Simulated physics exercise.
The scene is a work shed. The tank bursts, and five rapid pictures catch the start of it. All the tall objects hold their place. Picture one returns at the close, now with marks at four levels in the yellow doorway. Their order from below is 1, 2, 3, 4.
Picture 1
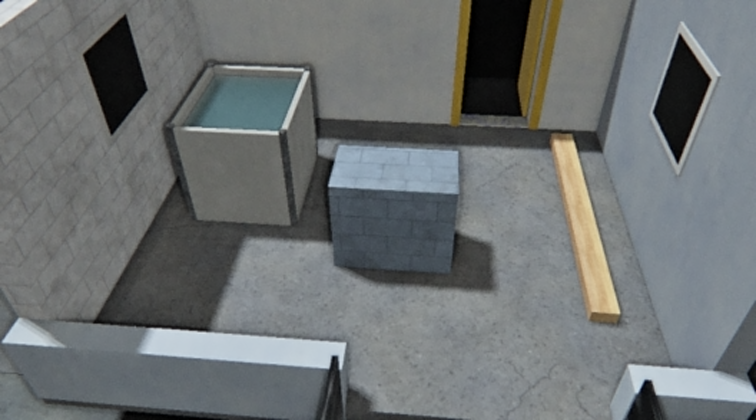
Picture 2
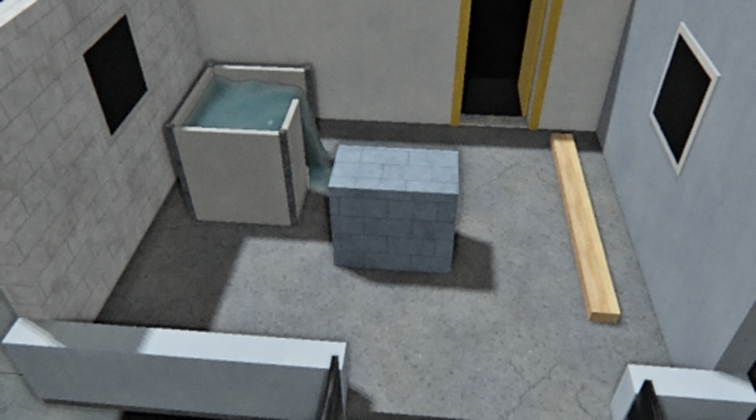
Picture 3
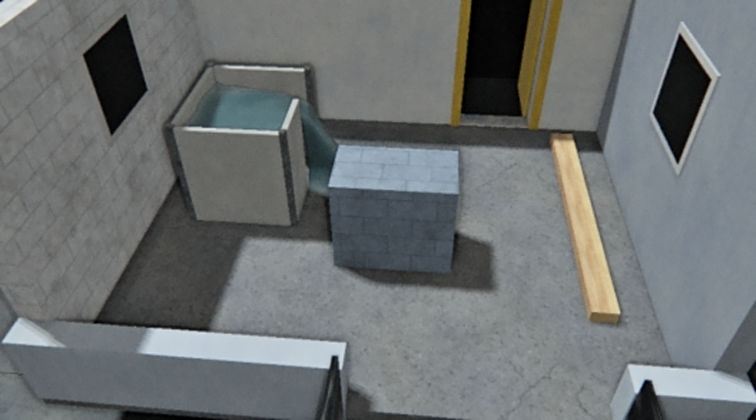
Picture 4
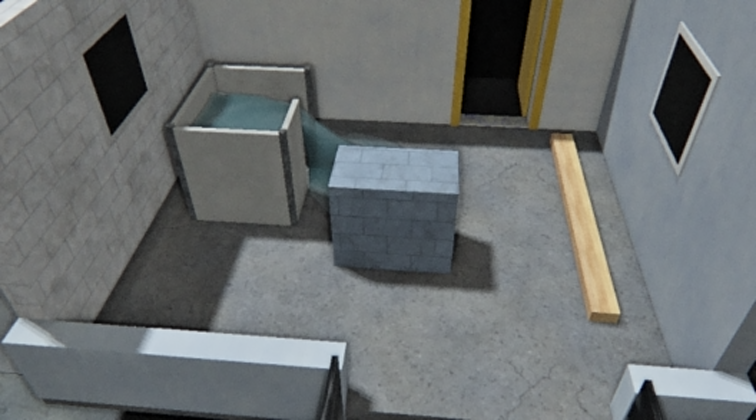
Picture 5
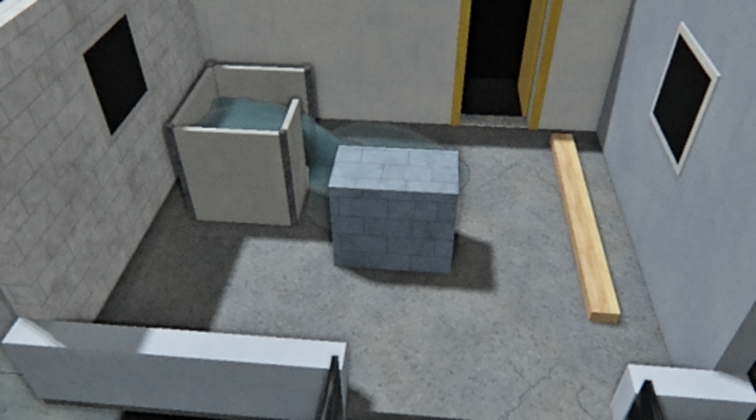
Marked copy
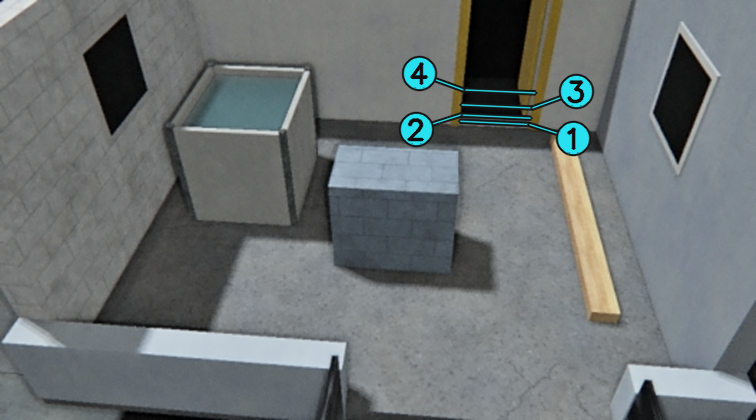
In this clip, water in a square tank at the left of a grey-walled room pours out through its right side, then spreads across the floor behind a grey block, while a wooden beam at the right stays still.
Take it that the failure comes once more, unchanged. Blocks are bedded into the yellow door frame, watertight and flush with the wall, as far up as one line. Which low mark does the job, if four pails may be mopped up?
It is 2.
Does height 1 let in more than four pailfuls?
Yes, it does.
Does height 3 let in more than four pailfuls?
No.
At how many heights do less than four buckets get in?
Three of the four.
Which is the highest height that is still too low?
1.
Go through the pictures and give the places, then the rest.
Water in the tank at rest, its middle at (245, 104); foot of the yellow doorway at (494, 126); open gate at (485, 349), in the first picture.
In the second picture, 1 % of the ground under water, visible out to (314, 142).
In the third picture, 3 % of the ground under water, visible out to (318, 131).
In the fourth picture, 8 % of the ground under water, visible out to (317, 176).
Water covers 15 % of the ground, its front hidden from here, in the fifth picture.
In cyan, 1 at (494, 122); 2 at (495, 116); 3 at (496, 106); 4 at (499, 91); from the bottom up 1, 2, 3, 4.
If 1 is chosen, about 12 bucketfuls get in.
If 2 is chosen, a bucket or two gets in.
If 3 is chosen, nothing gets over.
If 4 is chosen, nothing gets over.
